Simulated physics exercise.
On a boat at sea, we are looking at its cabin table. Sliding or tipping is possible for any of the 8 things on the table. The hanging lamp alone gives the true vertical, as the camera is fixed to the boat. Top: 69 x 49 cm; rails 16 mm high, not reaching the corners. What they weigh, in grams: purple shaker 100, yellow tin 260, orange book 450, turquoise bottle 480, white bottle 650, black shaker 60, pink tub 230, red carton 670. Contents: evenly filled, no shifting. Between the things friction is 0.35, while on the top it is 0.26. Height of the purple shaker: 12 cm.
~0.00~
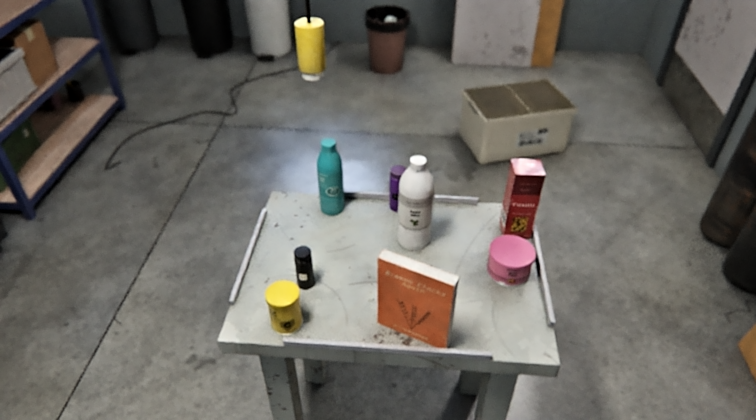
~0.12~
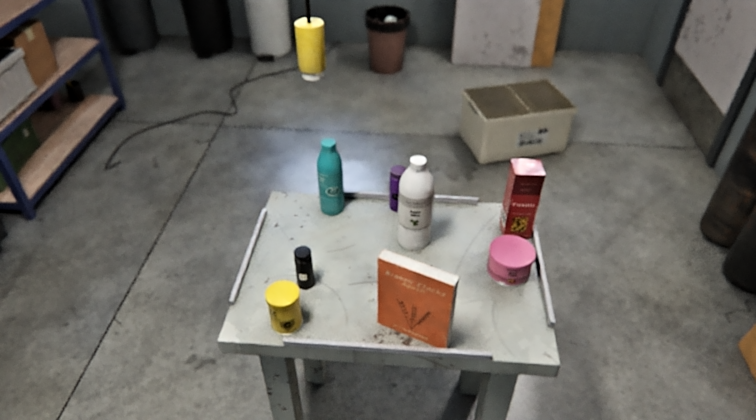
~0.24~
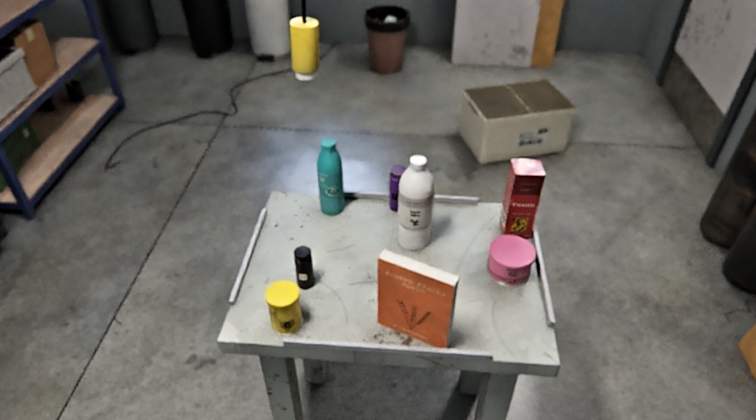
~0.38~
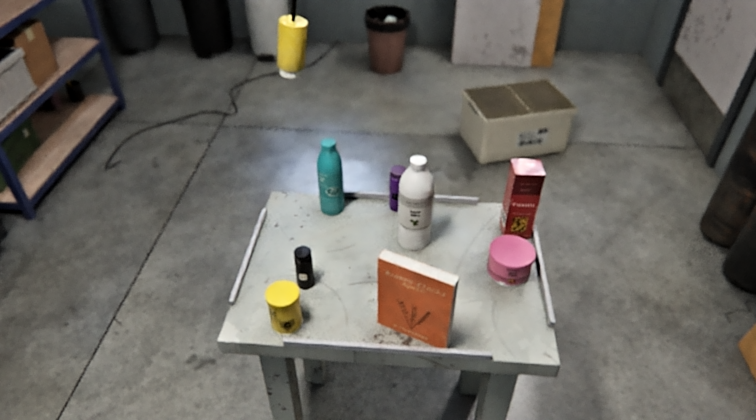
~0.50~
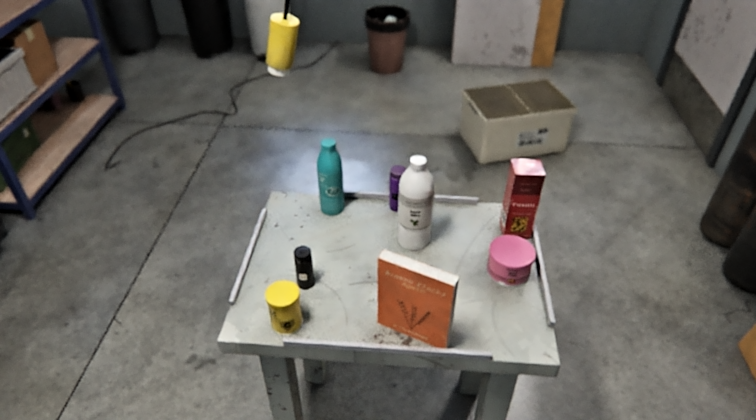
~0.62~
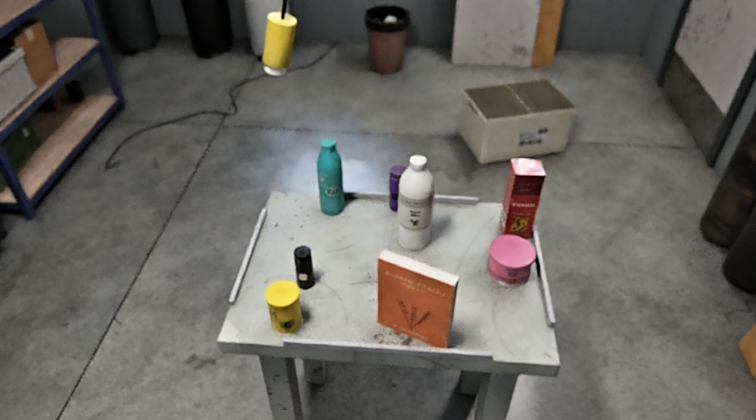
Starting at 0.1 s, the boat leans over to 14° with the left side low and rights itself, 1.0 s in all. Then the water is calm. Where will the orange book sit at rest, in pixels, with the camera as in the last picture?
It will sit at about (415, 301).
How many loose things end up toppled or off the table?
0.
After 0.82 s, boat heeled 8°, left side down.
After 1.02 s, boat heeled 1°, left side down.
After 1.22 s, boat level.
At rest (1.6 s), all 8 in place, give or take 5 cm. In the last view, orange book near (415, 301).
